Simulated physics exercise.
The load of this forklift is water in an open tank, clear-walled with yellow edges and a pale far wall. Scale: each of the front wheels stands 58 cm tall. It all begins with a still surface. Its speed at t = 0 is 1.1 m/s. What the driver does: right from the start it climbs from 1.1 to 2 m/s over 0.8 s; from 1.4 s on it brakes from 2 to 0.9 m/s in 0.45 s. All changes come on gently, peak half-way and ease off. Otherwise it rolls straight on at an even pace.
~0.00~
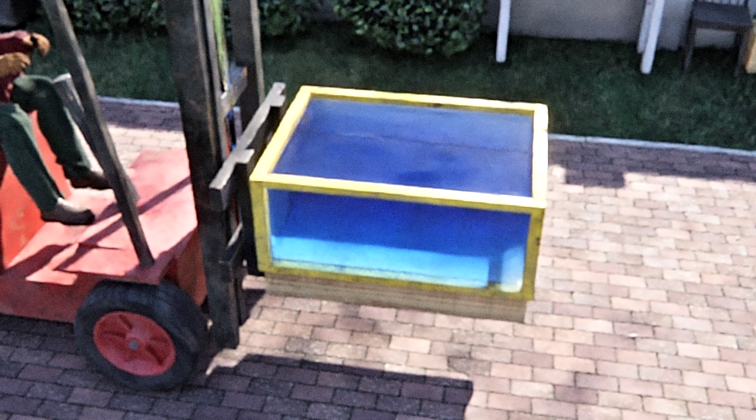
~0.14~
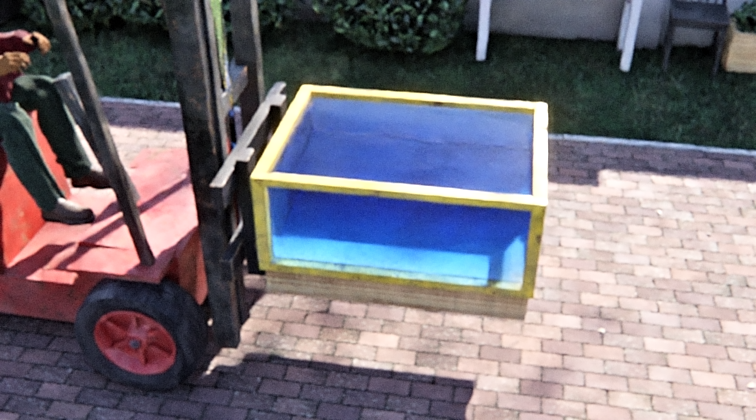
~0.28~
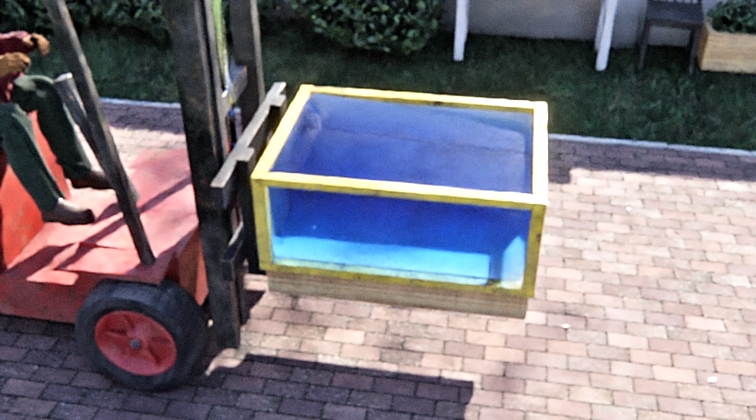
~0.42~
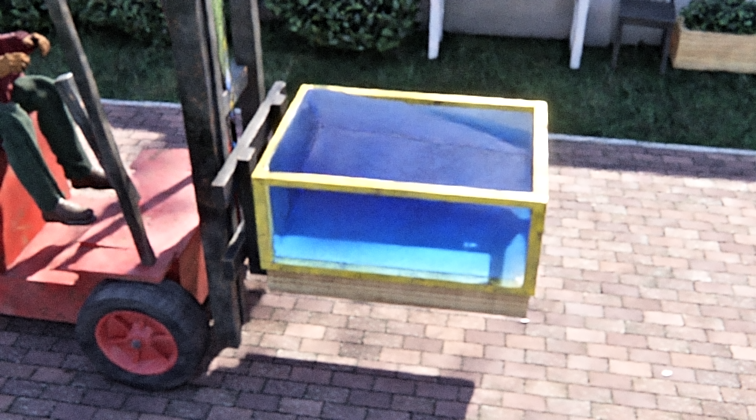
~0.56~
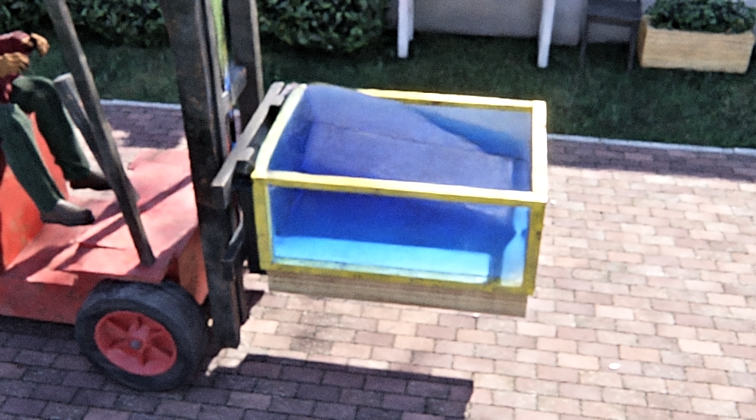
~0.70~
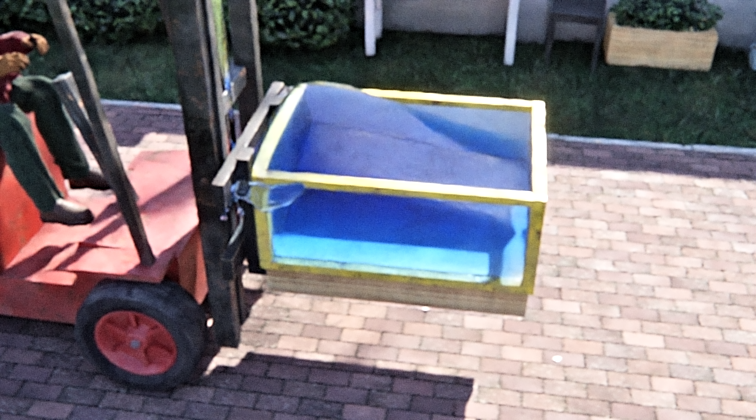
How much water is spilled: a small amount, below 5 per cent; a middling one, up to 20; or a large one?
A middling spill.
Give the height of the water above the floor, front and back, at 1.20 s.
About 46 cm in front and 32 cm behind.
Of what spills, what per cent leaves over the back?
About 30 per cent.
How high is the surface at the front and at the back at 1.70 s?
Front 44 cm, back 22 cm.
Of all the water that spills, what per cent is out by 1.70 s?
Some 50 per cent by then.
By 1.20 s it stands 32 cm high behind and 46 cm in front; 5 per cent has gone over the back.
By 1.70 s it stands 21 cm high behind and 44 cm in front; 6 per cent has gone over the back.
By 2.40 s it stands 43 cm high behind and 27 cm in front; 11 per cent has gone over the front and the back.
By 4.84 s 13 per cent has gone over the front and the back, 41 of 307 litres.
